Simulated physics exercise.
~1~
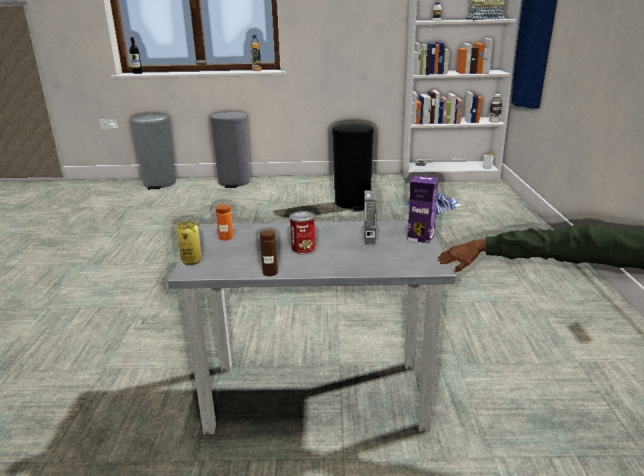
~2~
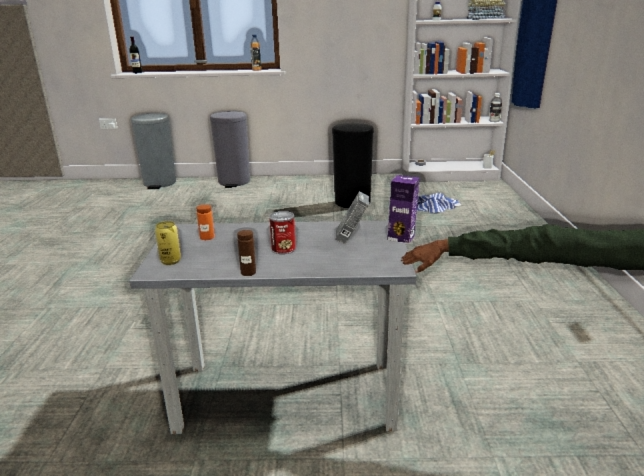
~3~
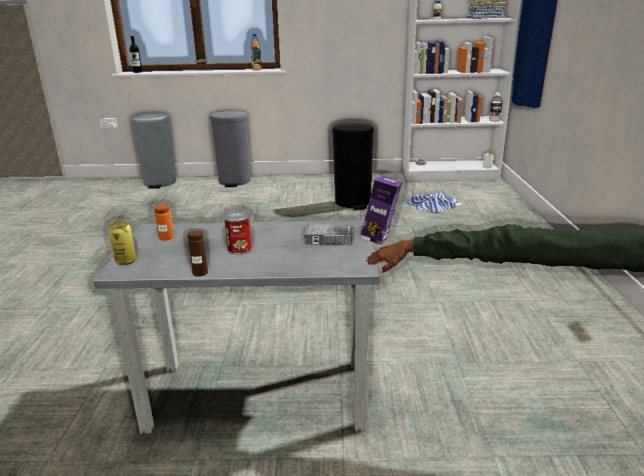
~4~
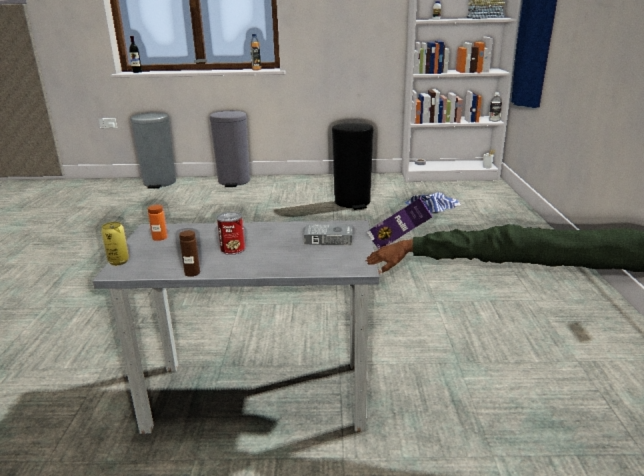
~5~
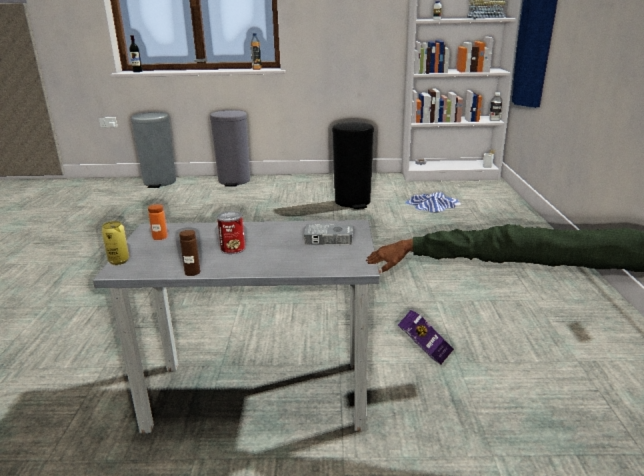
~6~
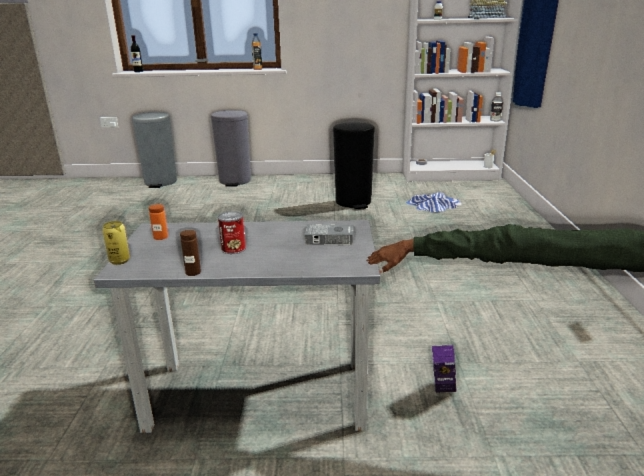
In a room, a table slides left, a grey packet tips over, and a purple carton falls to the floor.
